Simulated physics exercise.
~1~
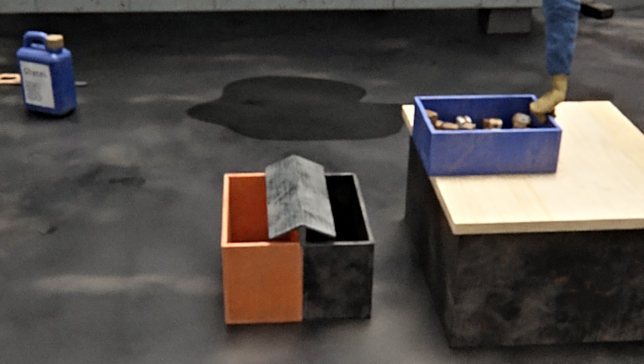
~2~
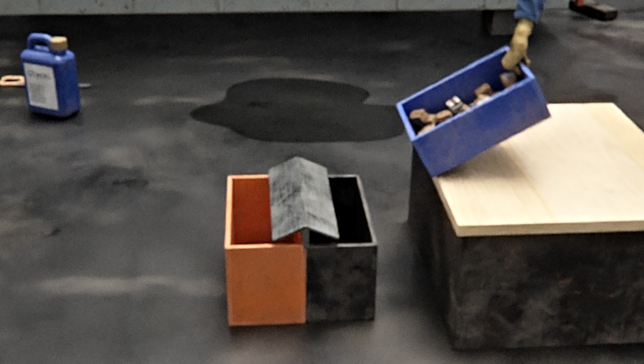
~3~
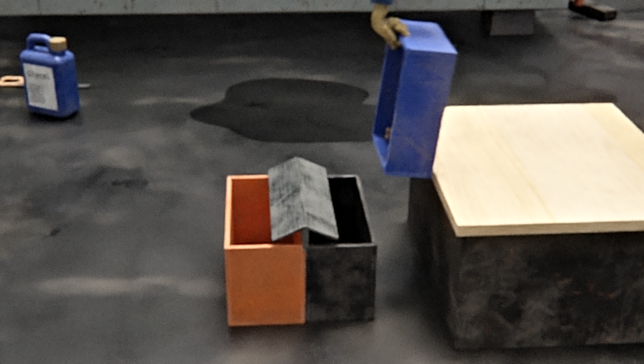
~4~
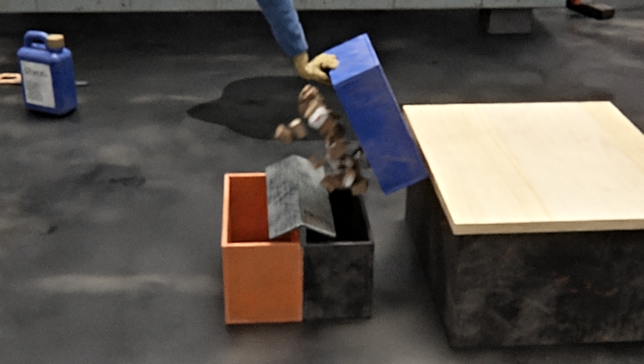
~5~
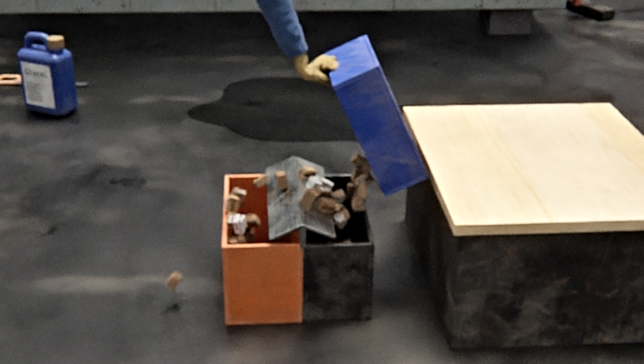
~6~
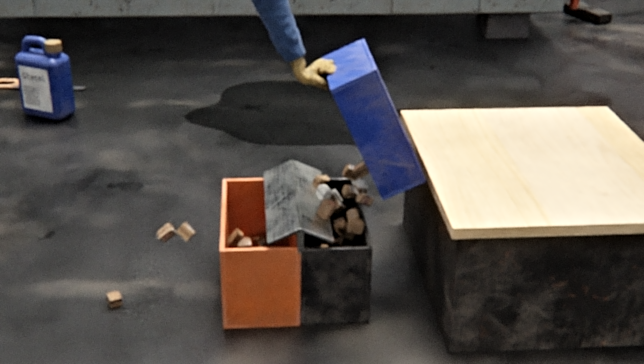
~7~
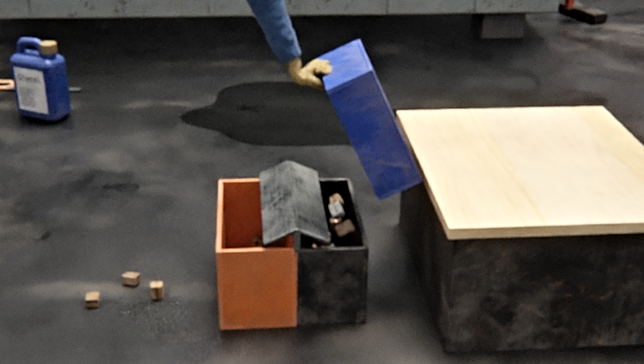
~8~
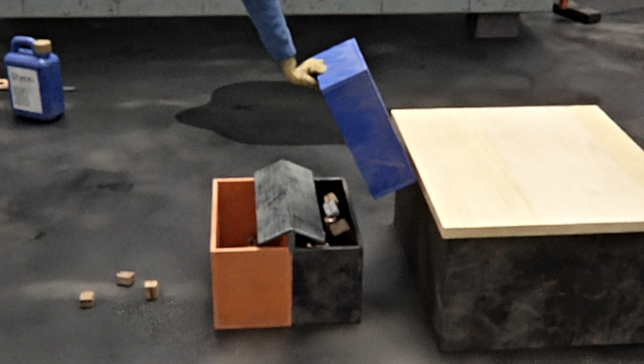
A gloved hand in a blue sleeve grips a blue crate of small brown parcels on a pale-topped bench at the right, seen from slightly above by a gently swaying camera. On the dark floor to the left stand an open orange trough and a black box, joined beneath a grey roof-shaped splitter, with a blue jug farther back. The hand lifts and tips the crate leftward until parcels pour out over the splitter. Some drop into the black box, others into the orange trough, and a few tumble past onto the floor. Finally, three parcels lie at the left while the crate stays tipped.
